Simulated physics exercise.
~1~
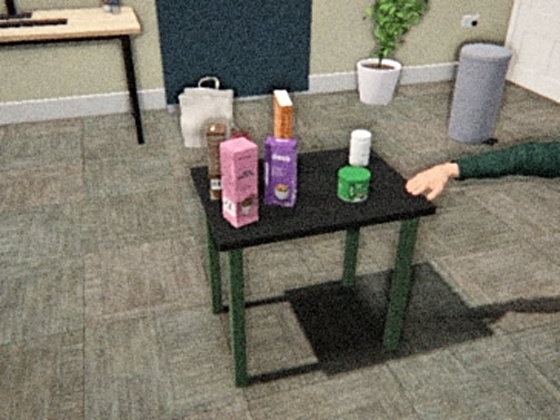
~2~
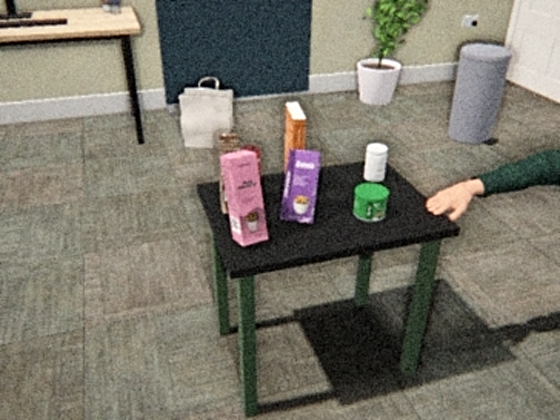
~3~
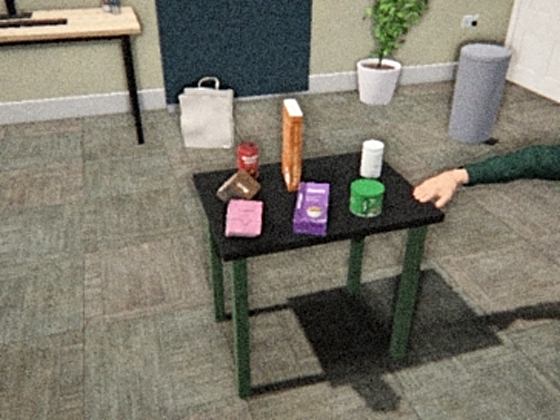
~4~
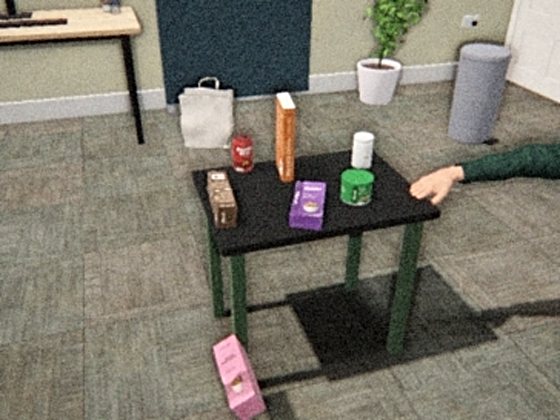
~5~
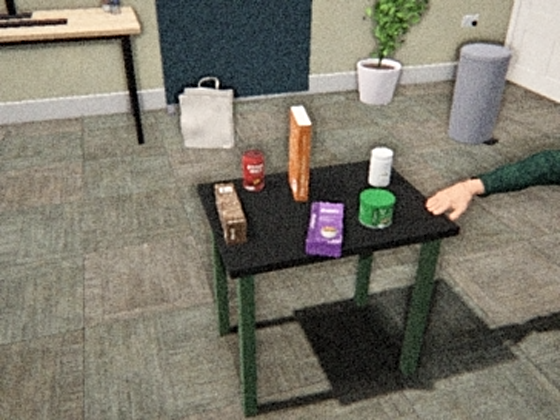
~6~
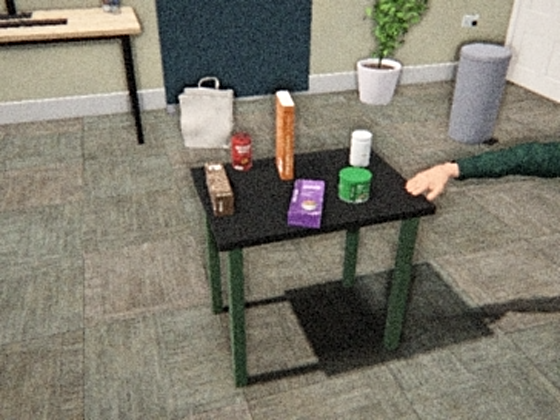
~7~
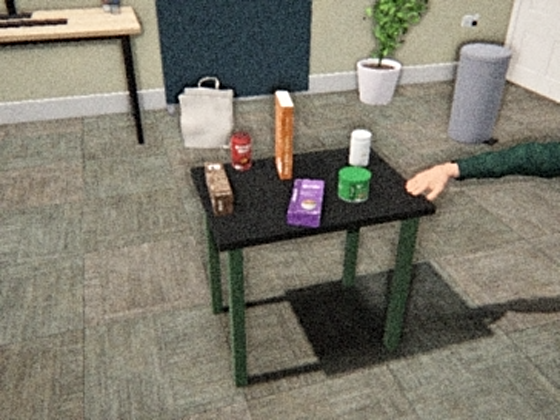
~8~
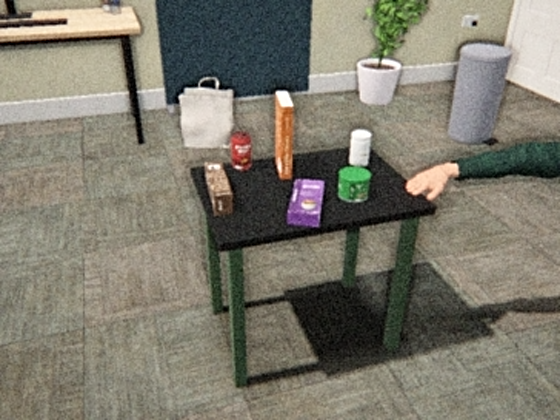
Office with small black table jerking back and forth beside a hand, two cartons and a packet toppling, pink one falling off.
